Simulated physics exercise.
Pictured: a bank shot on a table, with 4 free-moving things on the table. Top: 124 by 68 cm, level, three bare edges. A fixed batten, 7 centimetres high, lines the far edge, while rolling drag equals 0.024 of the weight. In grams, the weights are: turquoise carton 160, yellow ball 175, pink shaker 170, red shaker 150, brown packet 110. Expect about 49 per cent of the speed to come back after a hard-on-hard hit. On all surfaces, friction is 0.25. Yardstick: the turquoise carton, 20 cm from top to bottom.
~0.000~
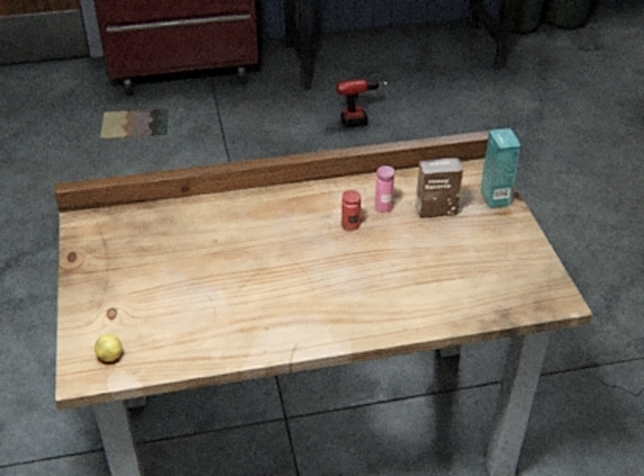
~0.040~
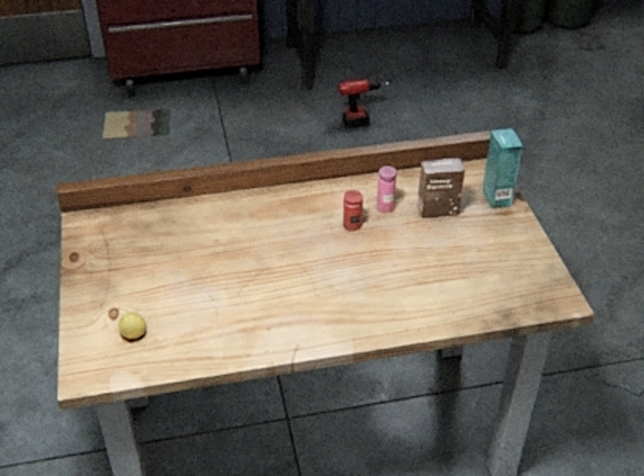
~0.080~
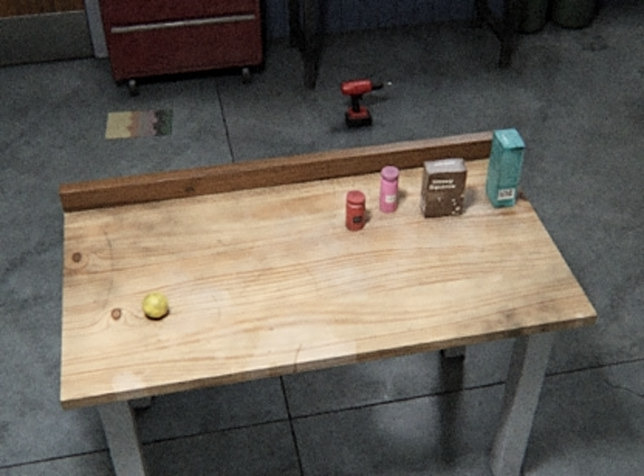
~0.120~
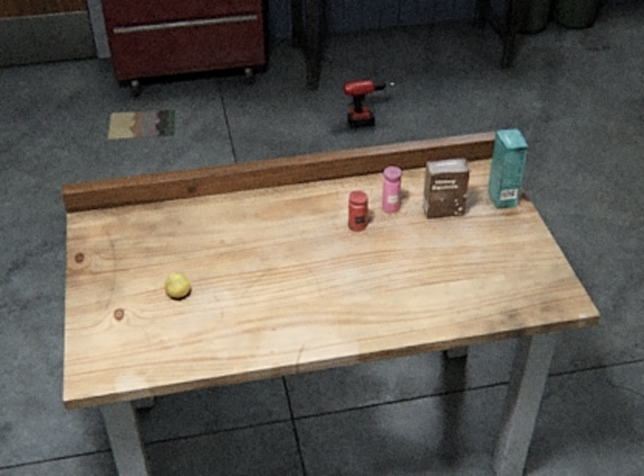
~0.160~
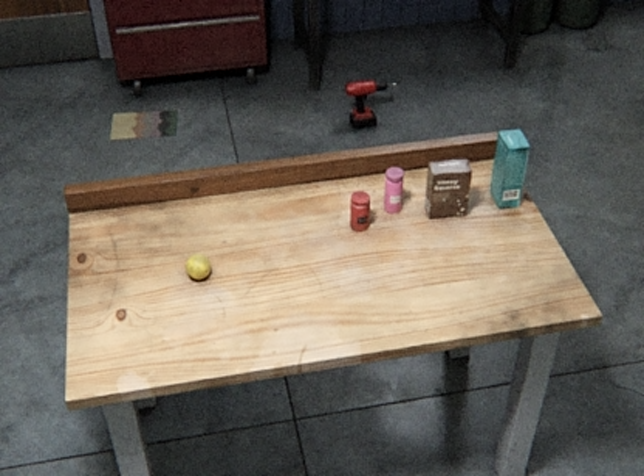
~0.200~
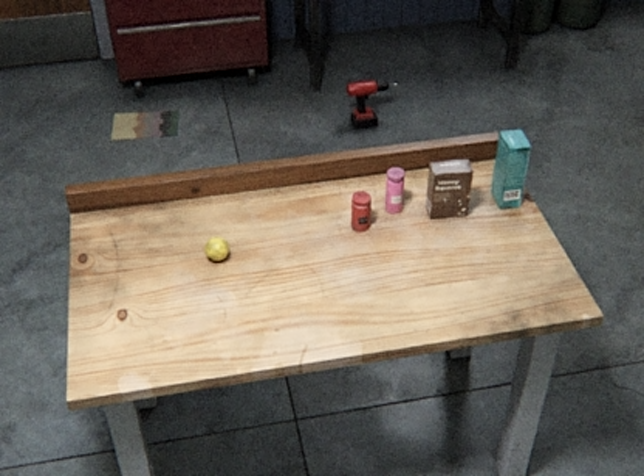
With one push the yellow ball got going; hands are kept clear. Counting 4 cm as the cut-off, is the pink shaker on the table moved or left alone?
It is moved.
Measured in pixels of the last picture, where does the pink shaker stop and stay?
At roughly (428, 196).
By 0.40 s, yellow ball near (296, 188).
By 0.60 s, yellow ball near (373, 197).
By 0.90 s, yellow ball near (416, 193); pink shaker 9 cm from its spot near (428, 195); brown packet 2 cm from its spot.
By 1.70 s, yellow ball near (482, 176); pink shaker 9 cm from its spot near (428, 196); brown packet 2 cm from its spot.
When it is over (3.1 s), not toppled but over 4 cm from the start, pink shaker; the other 3 within 4 cm of the start. End places, in pixels of the last picture, pink shaker near (428, 196).
